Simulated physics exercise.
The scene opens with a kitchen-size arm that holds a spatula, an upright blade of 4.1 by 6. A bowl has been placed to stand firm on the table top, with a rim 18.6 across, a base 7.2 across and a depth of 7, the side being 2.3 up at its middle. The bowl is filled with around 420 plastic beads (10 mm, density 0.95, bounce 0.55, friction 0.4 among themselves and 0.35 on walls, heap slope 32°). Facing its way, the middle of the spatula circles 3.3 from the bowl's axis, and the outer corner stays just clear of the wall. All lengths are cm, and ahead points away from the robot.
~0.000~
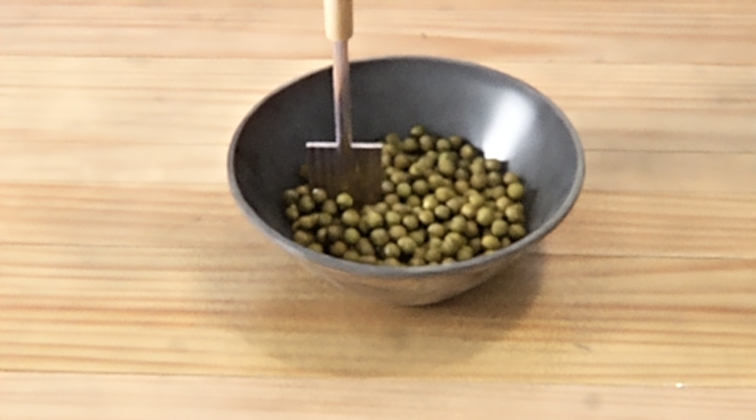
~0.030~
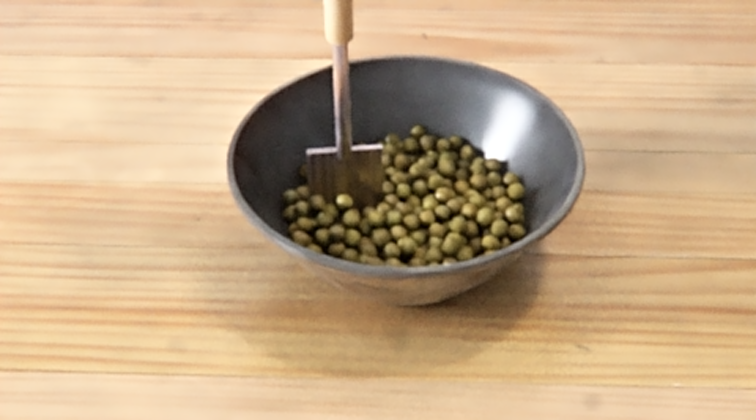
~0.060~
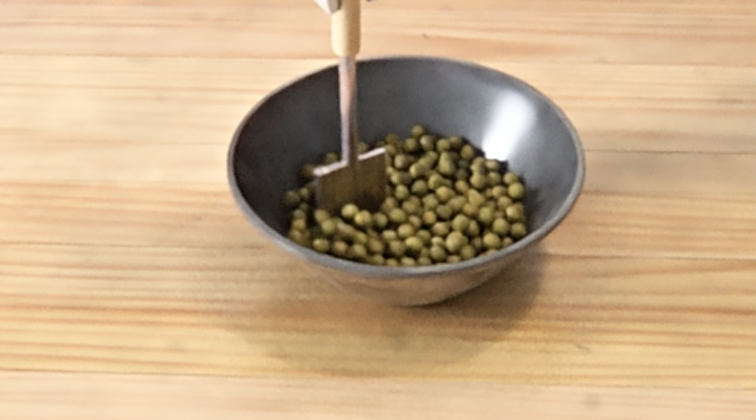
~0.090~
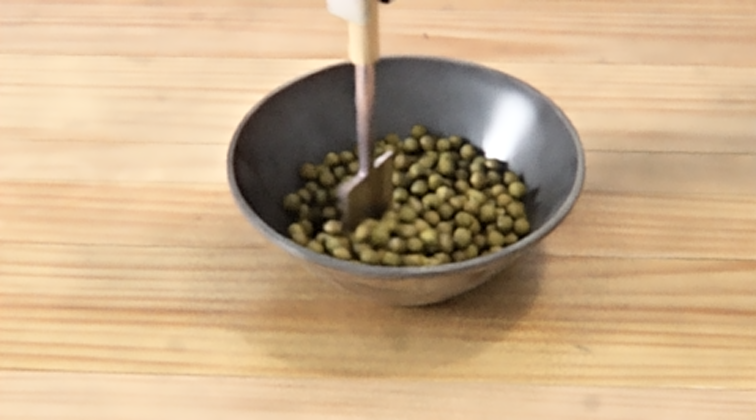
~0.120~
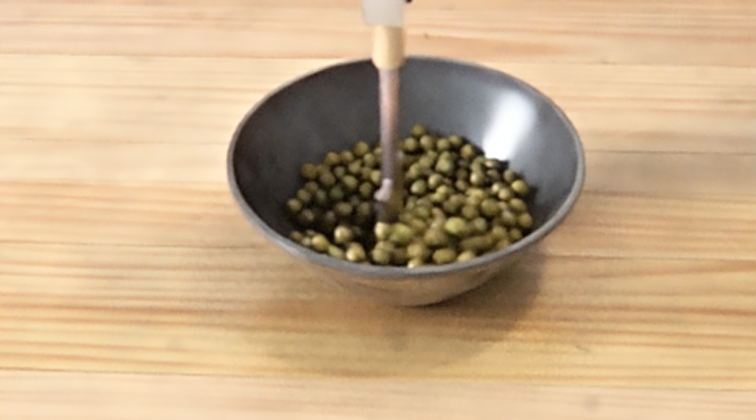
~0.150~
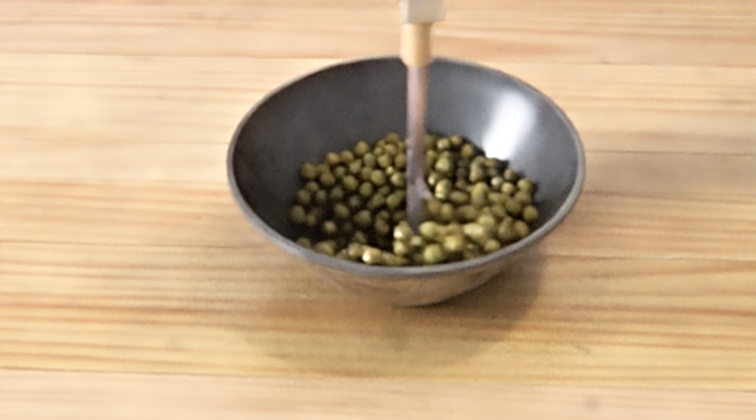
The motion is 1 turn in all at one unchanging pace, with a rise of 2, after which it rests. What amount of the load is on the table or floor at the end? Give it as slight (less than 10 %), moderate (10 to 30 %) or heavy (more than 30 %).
It is slight.
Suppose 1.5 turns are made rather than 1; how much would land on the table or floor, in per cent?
It would be around 5 per cent.
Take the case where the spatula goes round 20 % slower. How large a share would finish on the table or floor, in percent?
Then roughly 0 %.
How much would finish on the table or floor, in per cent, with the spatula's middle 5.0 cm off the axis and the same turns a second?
Some 0 percent would.
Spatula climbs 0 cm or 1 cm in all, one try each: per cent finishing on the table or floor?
Close to 5 percent and close to 5 percent.
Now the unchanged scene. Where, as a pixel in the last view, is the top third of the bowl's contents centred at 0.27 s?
The top third is centred near (495, 156) in the last picture.
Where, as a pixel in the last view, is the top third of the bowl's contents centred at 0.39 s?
The centre lies near (381, 134) in the last picture.
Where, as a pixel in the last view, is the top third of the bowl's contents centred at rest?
I'd put it at about (390, 186).
After 0.27 s, 199° round, highest piece 9 above the table; 420 in the bowl, 1 on the table or floor, 4 in flight or on the tool.
After 0.39 s, 296° round, highest piece 8 above the table; 416 in the bowl, 8 on the table or floor, 1 in flight or on the tool.
After 0.65 s, 0° round, highest piece 6 above the table; 414 in the bowl, 11 on the table or floor.
After 1.35 s, 0° round, highest piece 6 above the table; 414 in the bowl, 11 on the table or floor.
In the end, 414 in the bowl, 11 on the table or floor. That is 3 % on the table or floor.
